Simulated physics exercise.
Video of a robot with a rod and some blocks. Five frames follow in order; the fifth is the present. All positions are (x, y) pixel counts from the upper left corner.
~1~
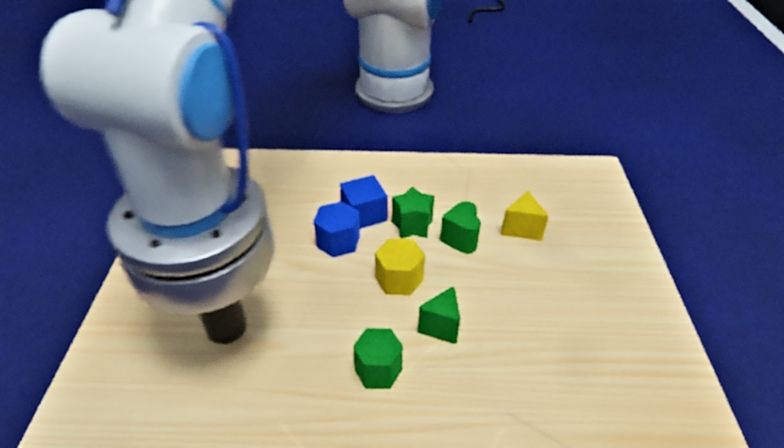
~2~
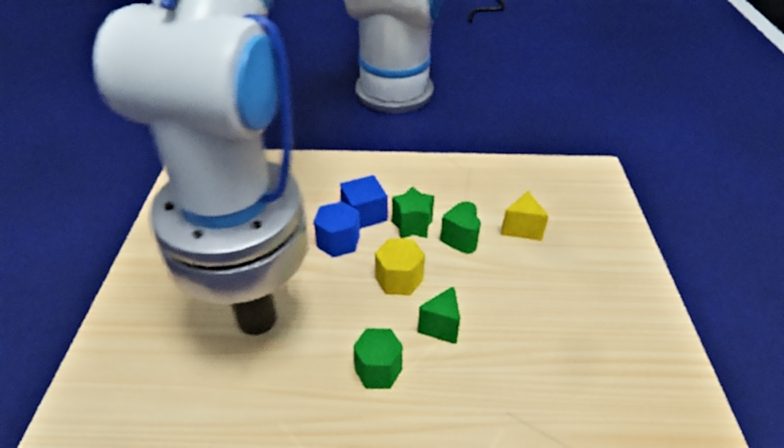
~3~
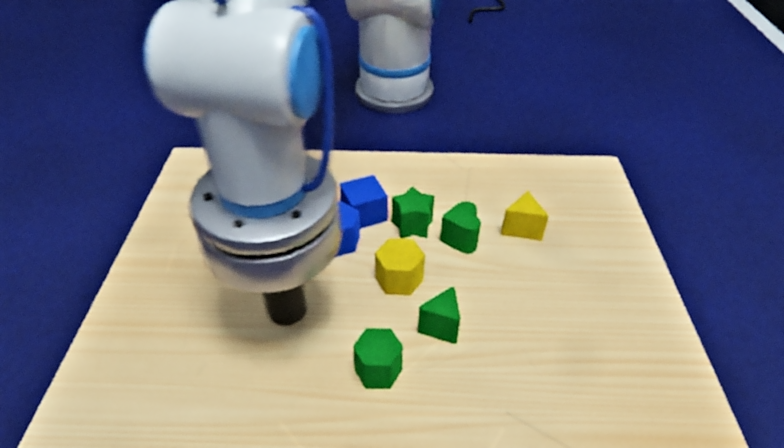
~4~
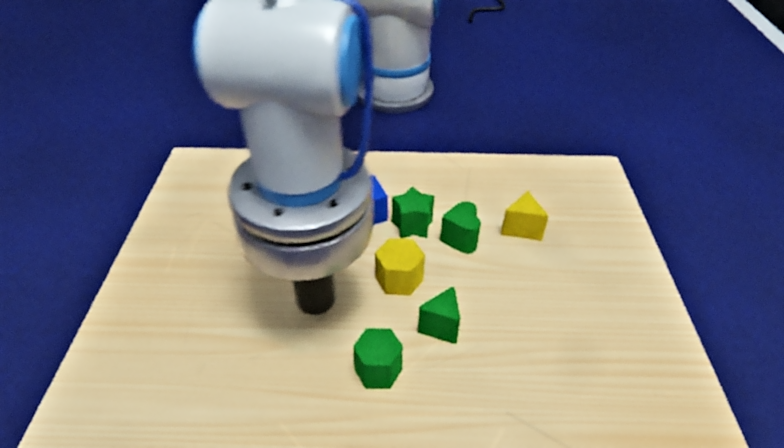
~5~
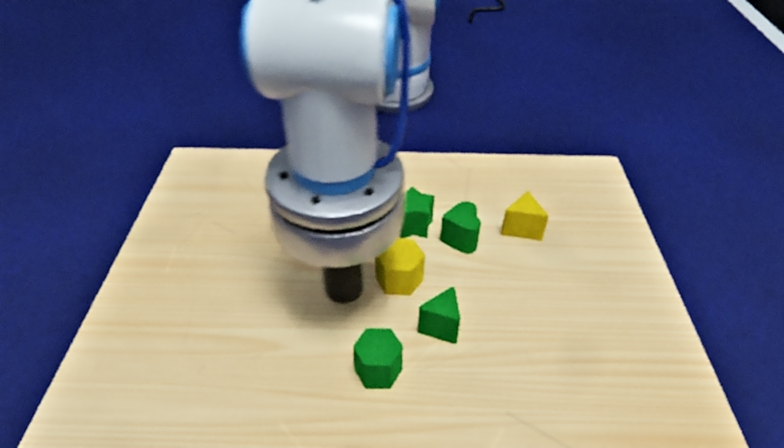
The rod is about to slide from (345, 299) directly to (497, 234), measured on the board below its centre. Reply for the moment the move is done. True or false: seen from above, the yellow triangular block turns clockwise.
That statement is accurate.
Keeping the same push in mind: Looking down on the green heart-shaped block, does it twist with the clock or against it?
Bird's-eye view: Counterclockwise.
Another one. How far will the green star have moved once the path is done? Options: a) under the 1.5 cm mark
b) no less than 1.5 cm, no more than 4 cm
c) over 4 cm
I choose a.
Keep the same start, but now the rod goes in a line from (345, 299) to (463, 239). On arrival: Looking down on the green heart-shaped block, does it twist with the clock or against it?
My prediction: CCW.
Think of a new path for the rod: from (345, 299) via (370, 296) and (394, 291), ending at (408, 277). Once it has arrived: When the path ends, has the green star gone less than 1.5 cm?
The answer is yes.
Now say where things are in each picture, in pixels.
The first picture shows lower end of the rod (227, 328), tops of blocks, yellow six-sided block (400, 253), green star (414, 201), green heart-shaped block (464, 215), yellow triangular block (528, 205).
The second picture shows rod (257, 320), blocks as before.
The third picture shows rod (287, 310), blocks as before.
The fourth picture shows rod (316, 300), blocks as before.
The fifth picture shows rod (344, 289), yellow six-sided block (400, 253), green star (414, 201), green heart-shaped block (464, 215), yellow triangular block (528, 205).
The first path, step by step. One third of the way, rod (401, 266); yellow six-sided block (438, 240).
Two thirds of the way, rod (452, 244); yellow six-sided block (489, 220); green heart-shaped block (492, 196), turned 25° anticlockwise.
At the end, rod (499, 224); yellow six-sided block (530, 195), turned 15° anticlockwise; green star not moved; green heart-shaped block (507, 175), turned 65° anticlockwise; yellow triangular block (564, 194), turned 80° clockwise.
